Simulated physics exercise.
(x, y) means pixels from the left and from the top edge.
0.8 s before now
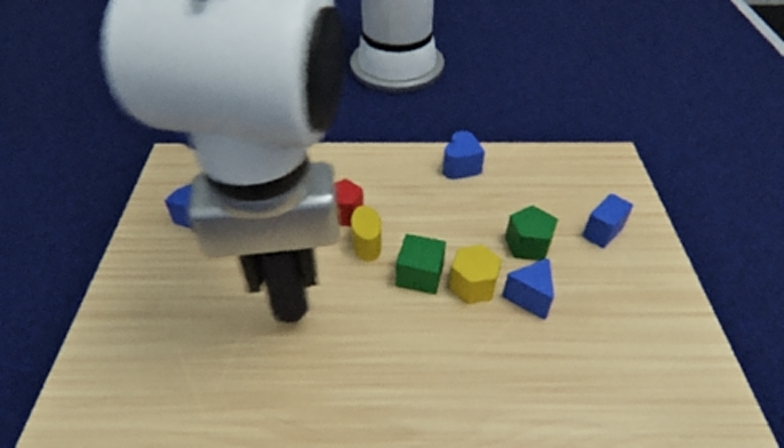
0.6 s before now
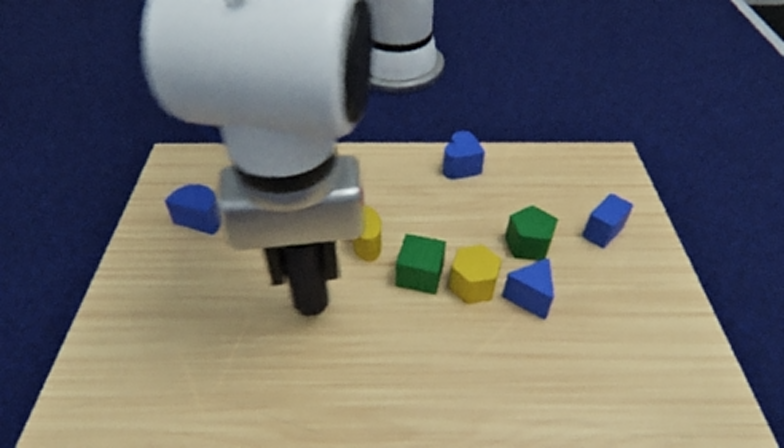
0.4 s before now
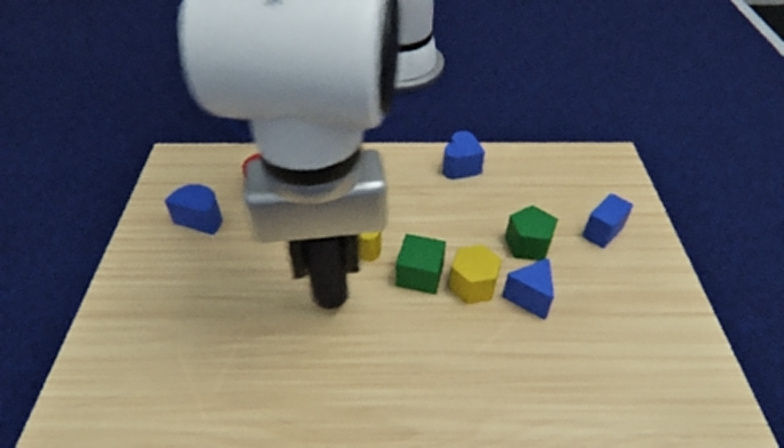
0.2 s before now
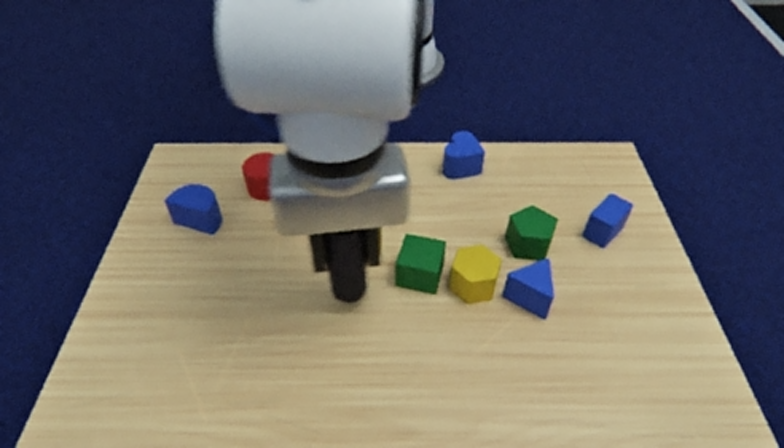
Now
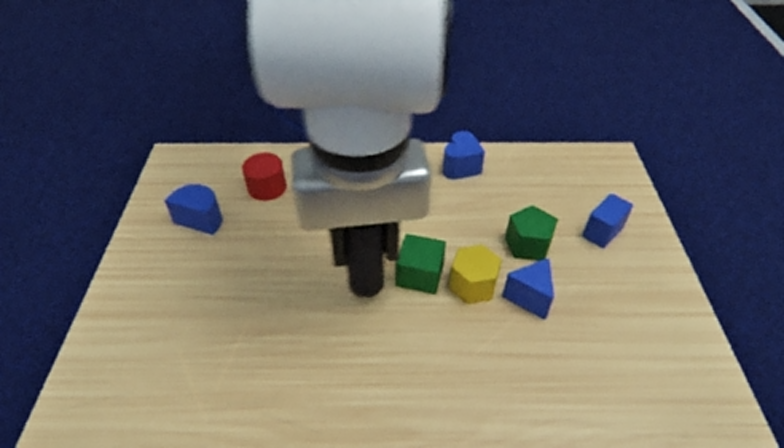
A white robot arm with a dark peg slid slowly to the right above a wooden board, passing in front of some colored blocks and nearing a green square one, while the blocks stayed still.
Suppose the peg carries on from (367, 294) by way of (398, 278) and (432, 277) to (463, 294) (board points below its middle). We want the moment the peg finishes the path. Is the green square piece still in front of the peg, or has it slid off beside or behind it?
Beside or behind.
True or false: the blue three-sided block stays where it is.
The statement is false.
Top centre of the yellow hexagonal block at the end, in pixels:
I'd place it at (520, 266), taking the centre of its top.
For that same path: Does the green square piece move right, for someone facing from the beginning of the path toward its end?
My answer is no.
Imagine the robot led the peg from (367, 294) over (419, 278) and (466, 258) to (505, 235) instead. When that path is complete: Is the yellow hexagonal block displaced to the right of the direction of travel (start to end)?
Yes, that is what happens.
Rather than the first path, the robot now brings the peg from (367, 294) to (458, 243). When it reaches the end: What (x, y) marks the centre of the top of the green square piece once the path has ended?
It will likely be found at (504, 231).
What follows on the original path. One third of the way, peg (400, 267); green square piece (444, 243); yellow hexagonal block (484, 262).
Two thirds of the way, peg (435, 267); green square piece (474, 239); yellow hexagonal block (518, 266), turned 30° clockwise; blue three-sided block (558, 281), turned 20° anticlockwise.
At the end, peg (465, 284); yellow elliptical block in place; green square piece (483, 241), turned 50° anticlockwise; yellow hexagonal block (520, 266), turned 30° clockwise; blue three-sided block (560, 282), turned 20° anticlockwise.
